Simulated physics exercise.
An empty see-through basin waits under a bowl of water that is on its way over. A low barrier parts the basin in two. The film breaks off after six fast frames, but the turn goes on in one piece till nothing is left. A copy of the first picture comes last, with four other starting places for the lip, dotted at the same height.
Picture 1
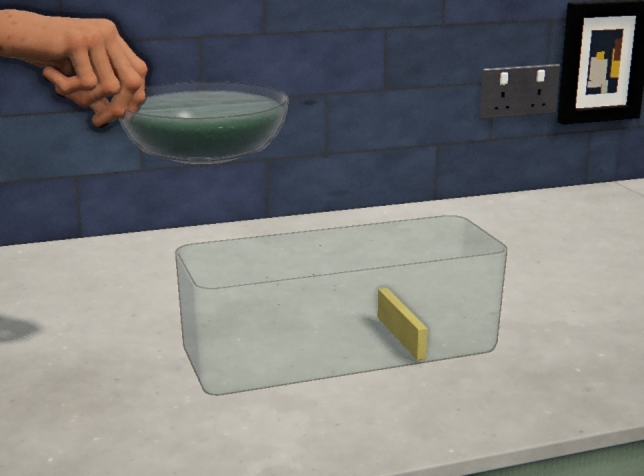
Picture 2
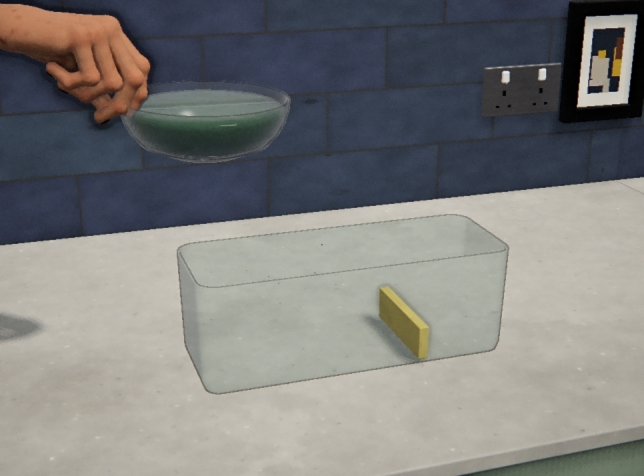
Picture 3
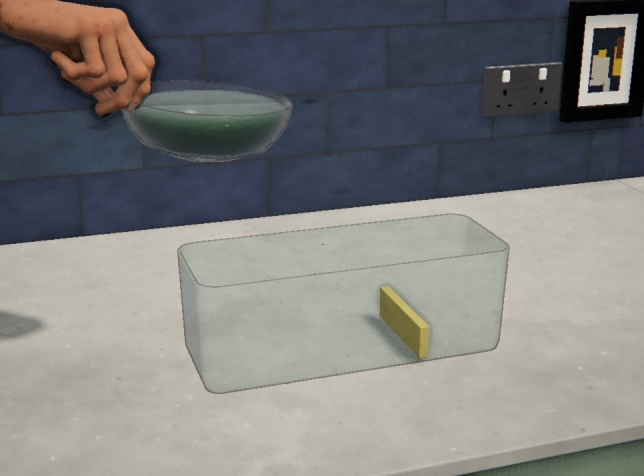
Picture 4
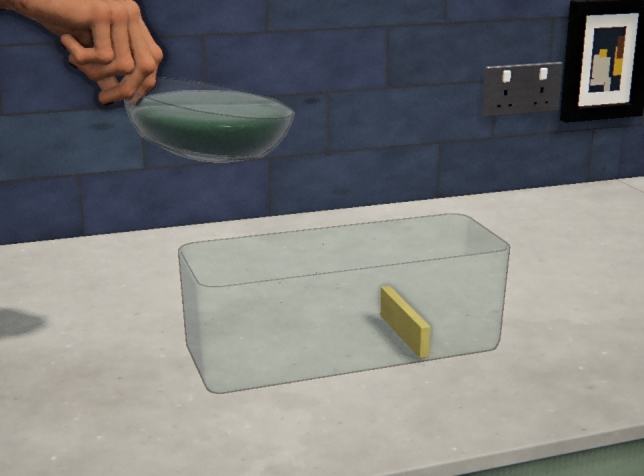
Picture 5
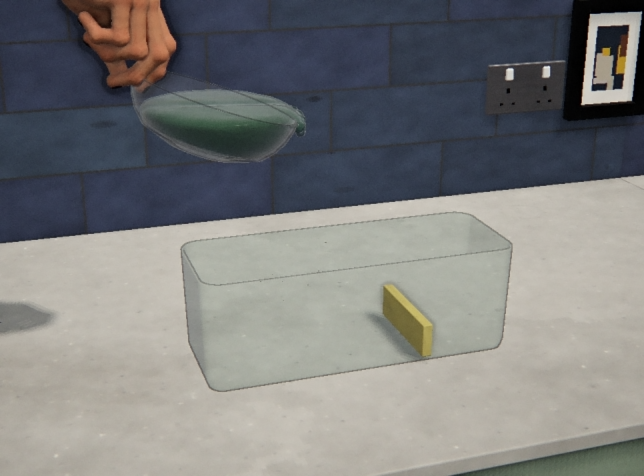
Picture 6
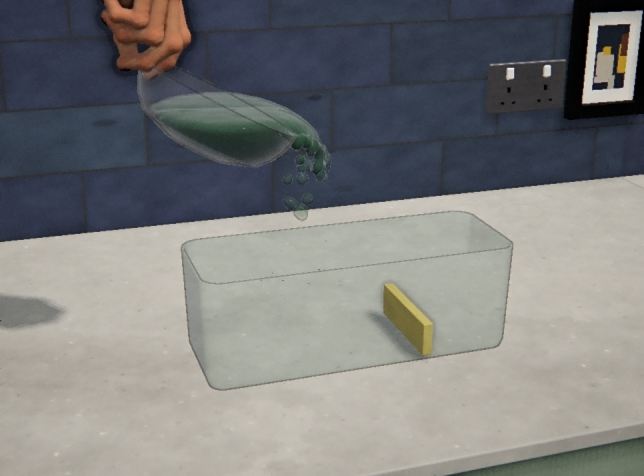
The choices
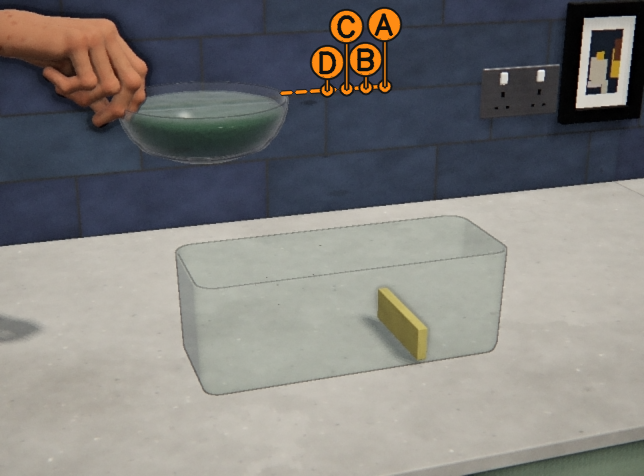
At first, a hand holds a clear bowl of green liquid almost level above an empty see-through basin with a low yellow barrier inside. The hand then gradually tilts the bowl down to the right, and the liquid reaches the rim. Finally, green drops spill over the lip and fall toward the basin.
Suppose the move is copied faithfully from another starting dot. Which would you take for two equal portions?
Choose C.
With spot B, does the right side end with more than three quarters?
No.
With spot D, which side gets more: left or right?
The left one.
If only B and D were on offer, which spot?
Here it is spot B.
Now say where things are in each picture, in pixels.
In the first frame, upright, lip at (282, 93); basin from (201, 394) to (495, 347); top of the wall at (402, 307); nothing has left yet.
In the second frame, upright, lip at (284, 93); nothing has left yet.
In the third frame, tipped about 5°, lip at (286, 98); nothing has left yet.
In the fourth frame, tipped about 11°, lip at (288, 107); nothing has left yet.
In the fifth frame, tipped about 20°, lip at (291, 117); water is over the lip, down to (299, 127).
In the sixth frame, tipped about 29°, lip at (290, 129); water is over the lip, down to (302, 213).
On the marked copy, A at (384, 86); B at (365, 87); C at (346, 88); D at (327, 90).
With A, about 35 % ends left of the wall and 60 % right of it; 5 % is lost outside.
With B, about 38 % ends left of the wall and 57 % right of it; 4 % is lost outside.
With C, about 49 % ends left of the wall and 47 % right of it; 4 % is lost outside.
With D, about 66 % ends left of the wall and 29 % right of it; 5 % is lost outside.
